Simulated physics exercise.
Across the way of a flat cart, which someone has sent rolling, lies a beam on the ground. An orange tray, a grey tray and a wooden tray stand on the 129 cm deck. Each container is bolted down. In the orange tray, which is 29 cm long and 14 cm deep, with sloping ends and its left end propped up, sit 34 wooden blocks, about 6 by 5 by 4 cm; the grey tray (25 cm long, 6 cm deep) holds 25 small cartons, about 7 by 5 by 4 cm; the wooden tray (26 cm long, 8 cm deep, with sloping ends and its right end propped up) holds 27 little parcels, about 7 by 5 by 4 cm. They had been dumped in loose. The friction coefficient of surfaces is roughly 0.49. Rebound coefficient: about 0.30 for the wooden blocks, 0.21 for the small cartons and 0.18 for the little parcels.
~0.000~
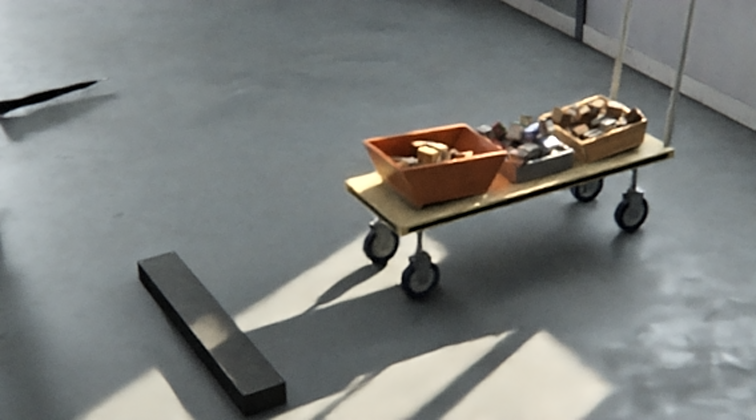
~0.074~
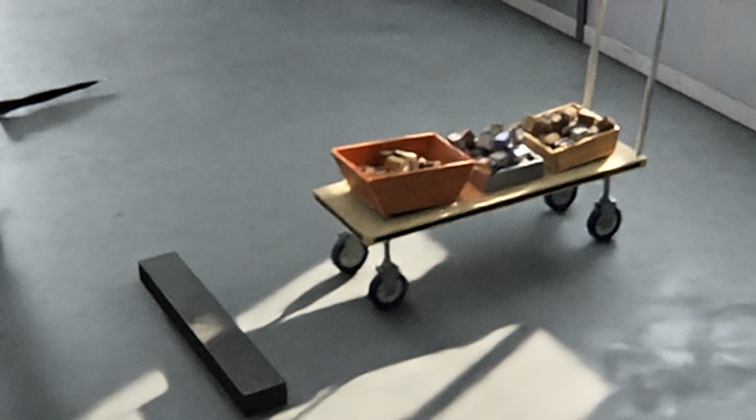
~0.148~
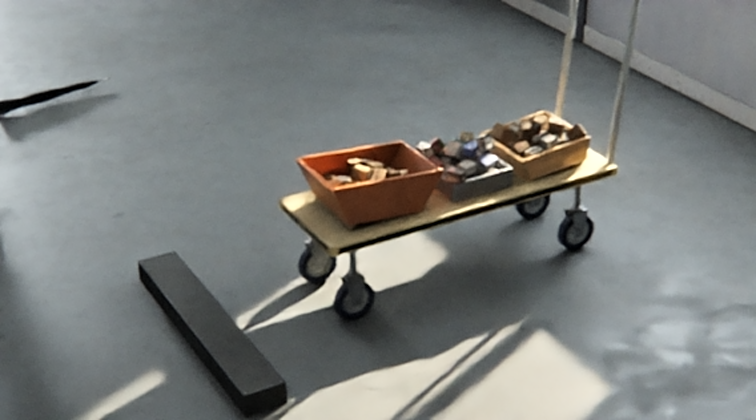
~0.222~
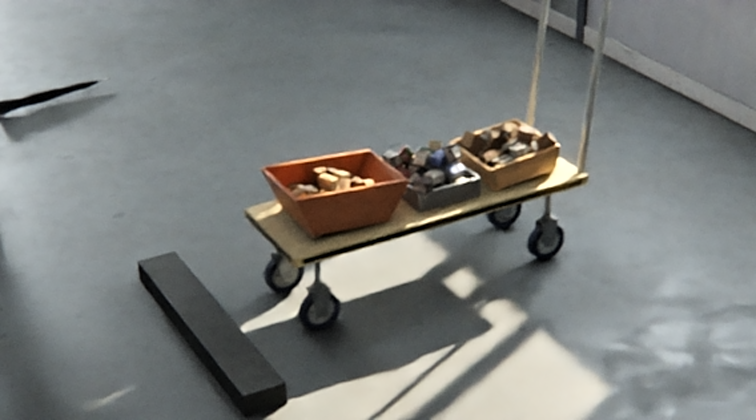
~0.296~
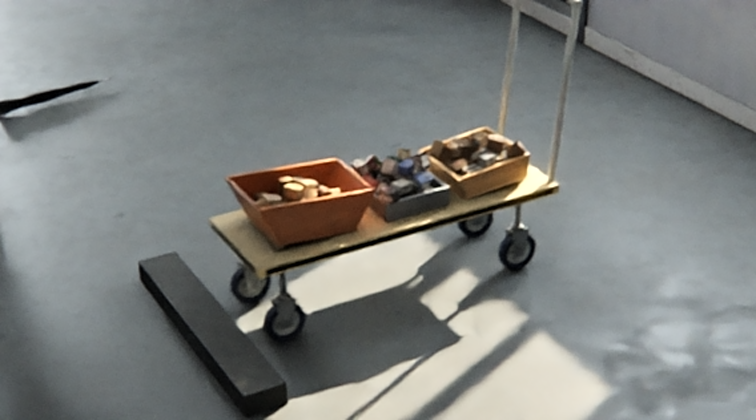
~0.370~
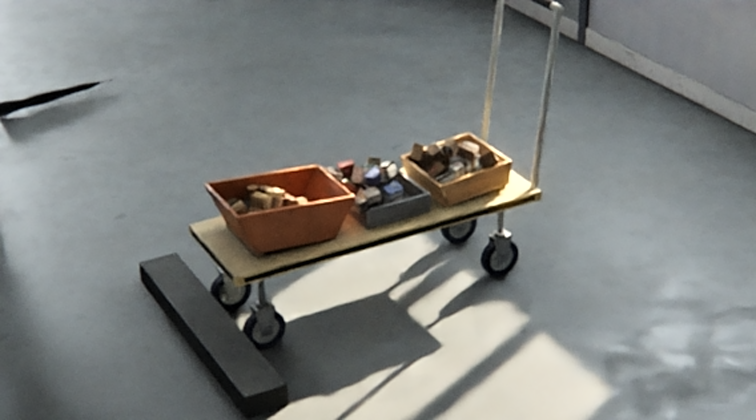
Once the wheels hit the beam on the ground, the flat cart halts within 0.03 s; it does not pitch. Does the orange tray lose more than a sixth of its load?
The overboard fraction stays short of one sixth.
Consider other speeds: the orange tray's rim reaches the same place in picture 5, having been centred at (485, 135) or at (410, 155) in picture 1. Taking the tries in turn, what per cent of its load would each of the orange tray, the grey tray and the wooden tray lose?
Try by try, the orange tray would lose 10 then 0 per cent, the grey tray 40 then 20 per cent, and the wooden tray 30 then 10 per cent.
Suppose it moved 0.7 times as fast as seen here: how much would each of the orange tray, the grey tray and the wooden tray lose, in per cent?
Then the orange tray sheds 0 per cent, the grey tray 20 per cent, and the wooden tray 0 per cent.
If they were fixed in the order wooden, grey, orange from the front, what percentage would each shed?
Orange tray 0 %, grey tray 40 %, wooden tray 10 %.
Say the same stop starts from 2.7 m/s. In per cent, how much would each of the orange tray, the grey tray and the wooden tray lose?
Orange tray 10 %, grey tray 40 %, wooden tray 10 %.
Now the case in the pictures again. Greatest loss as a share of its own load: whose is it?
The grey tray is the one.
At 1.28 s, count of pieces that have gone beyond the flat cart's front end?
Approx. 0 pieces ahead of the front edge.
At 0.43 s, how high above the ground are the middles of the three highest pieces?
Roughly 58 centimetres.
After 0.43 s, 0 of 34 out of the orange tray, 2 of 25 out of the grey tray and 0 of 27 out of the wooden tray.
After 0.55 s, 0 of 34 out of the orange tray, 8 of 25 out of the grey tray and 2 of 27 out of the wooden tray.
After 0.78 s, 0 of 34 out of the orange tray, 7 of 25 out of the grey tray and 3 of 27 out of the wooden tray.
When it is over (at 1.28 s), 0 of 34 out of the orange tray, 8 of 25 out of the grey tray and 3 of 27 out of the wooden tray. Asked share, 0 of 34, 0 per cent.
